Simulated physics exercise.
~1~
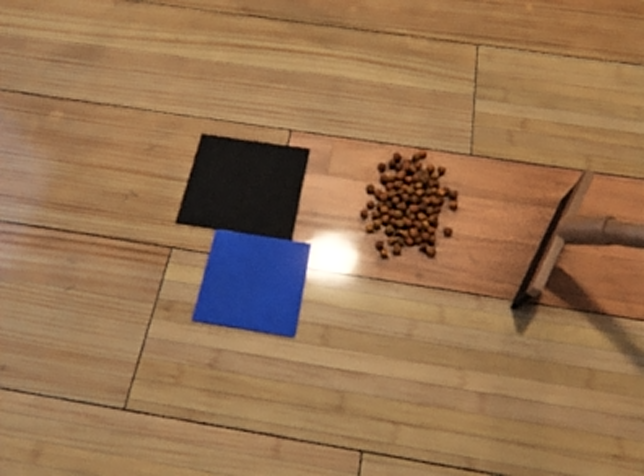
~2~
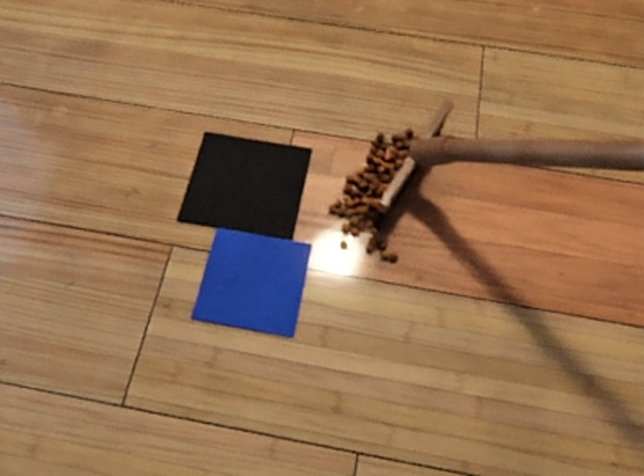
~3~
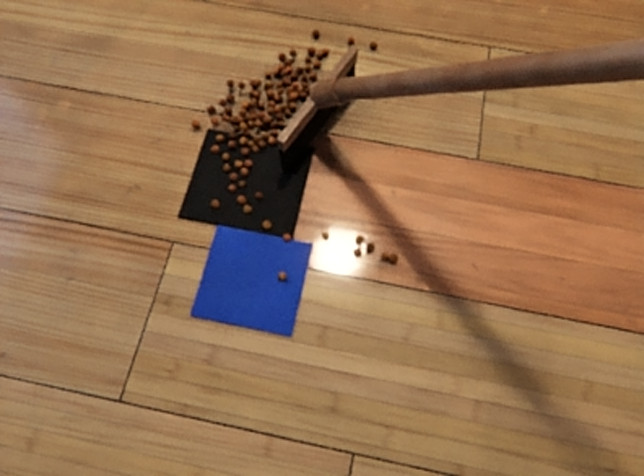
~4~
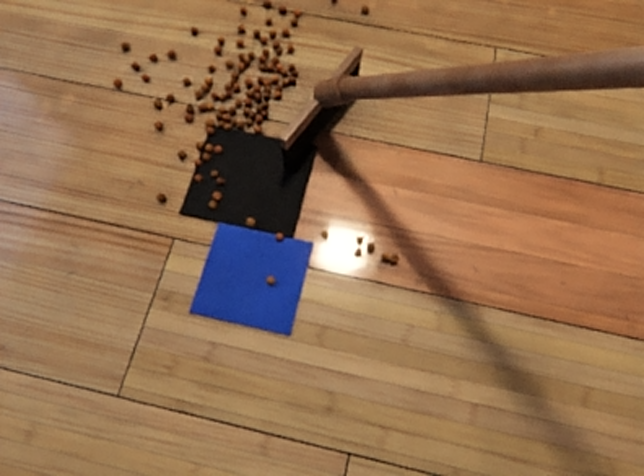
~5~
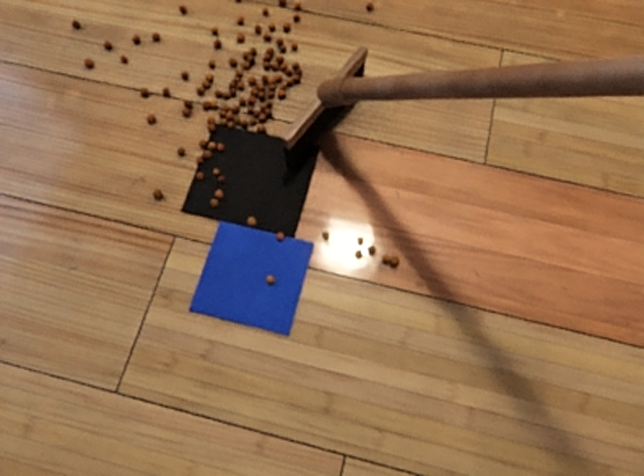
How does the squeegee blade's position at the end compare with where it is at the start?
At the start the blade is on the right, well clear of the coloured sheets. By the end it is further left and higher up, beside the top right corner of the black sheet.
A squeegee pushes brown balls up and left, then stops as they scatter past a black sheet.
